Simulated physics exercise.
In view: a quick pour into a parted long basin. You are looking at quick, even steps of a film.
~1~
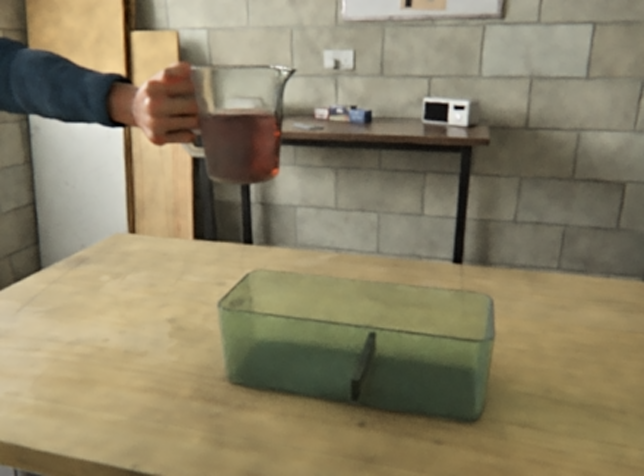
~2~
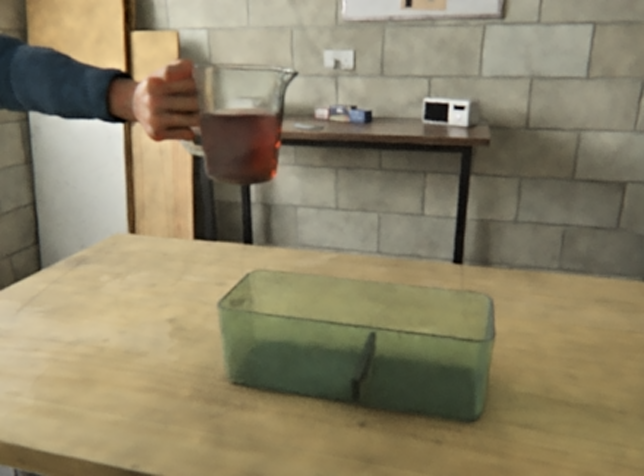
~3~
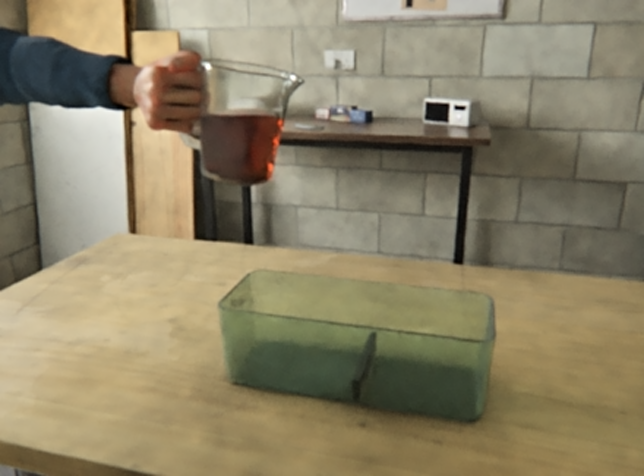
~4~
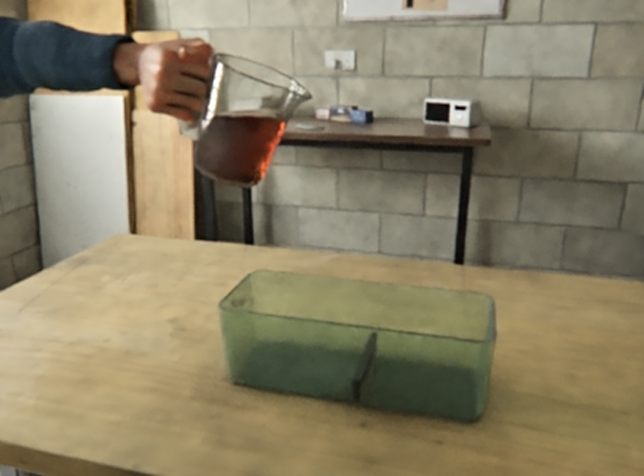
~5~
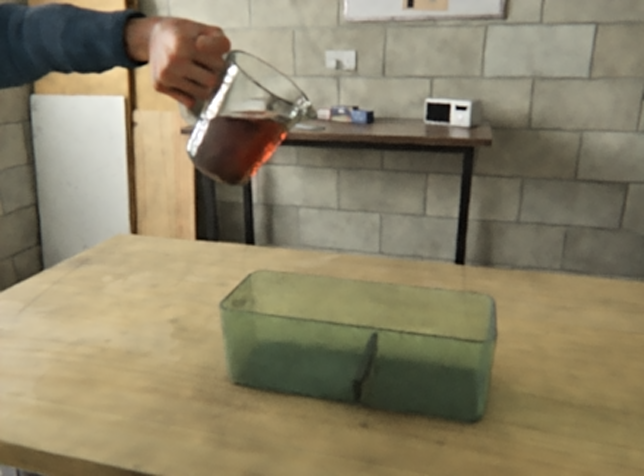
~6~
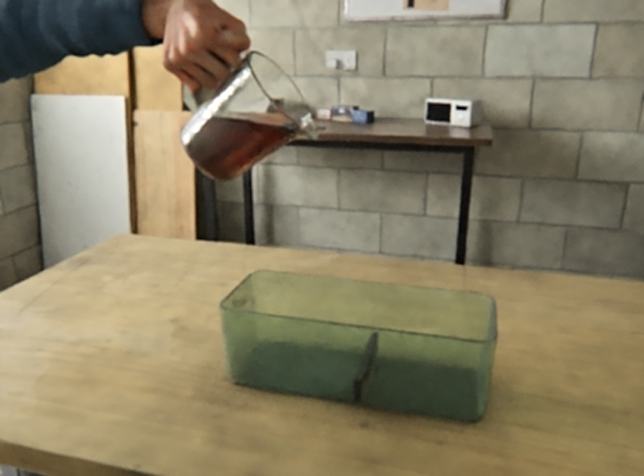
A hand held a glass jug of reddish-brown liquid above a divided green see-through basin on a wooden table, then tilted the jug steadily to the right, the liquid shifting toward its spout.
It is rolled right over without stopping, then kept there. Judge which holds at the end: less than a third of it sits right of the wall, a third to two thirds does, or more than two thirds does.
Middling share.
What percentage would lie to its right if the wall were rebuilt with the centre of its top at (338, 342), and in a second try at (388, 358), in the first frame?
Well, it's close to 90 per cent for the first one, then 10 per cent for the other.
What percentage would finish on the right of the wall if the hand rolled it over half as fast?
It works out near 60 %.
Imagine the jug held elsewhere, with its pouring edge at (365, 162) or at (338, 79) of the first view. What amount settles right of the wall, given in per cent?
90 % and 85 %.
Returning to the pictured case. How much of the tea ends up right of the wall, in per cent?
Close to 55 in a hundred.
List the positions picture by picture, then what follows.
Tilt 0°; pouring edge (296, 69); surface from (208, 111) to (279, 113); the long basin's rim runs from (234, 288) to (493, 318); the wall's top is at (365, 356), in the first picture.
Tilt 3°; pouring edge (298, 72); surface from (208, 112) to (279, 113), in the second picture.
Tilt 10°; pouring edge (305, 81); surface from (210, 113) to (281, 114), in the third picture.
Tilt 22°; pouring edge (312, 97); surface from (209, 115) to (286, 115), in the fourth picture.
Tilt 36°; pouring edge (318, 118); surface from (205, 120) to (292, 121), in the fifth picture.
Tilt 51°; pouring edge (317, 139); surface from (196, 119) to (301, 127), in the sixth picture.
A moment on, the jug is tipped on its side and 68 per cent is still to pour, 2 is left of the wall and 0 right of it.
Next, the jug is tipped on its side and 28 per cent is still to pour, 24 is left of the wall and 15 right of it.
Then the jug is tipped on its side and 11 per cent is still to pour, 24 is left of the wall and 51 right of it.
Later the jug is tipped on its side and 4 per cent is still to pour, 34 is left of the wall and 55 right of it.
Finally, 41 per cent lies left of the wall, 56 right of it and 3 outside.
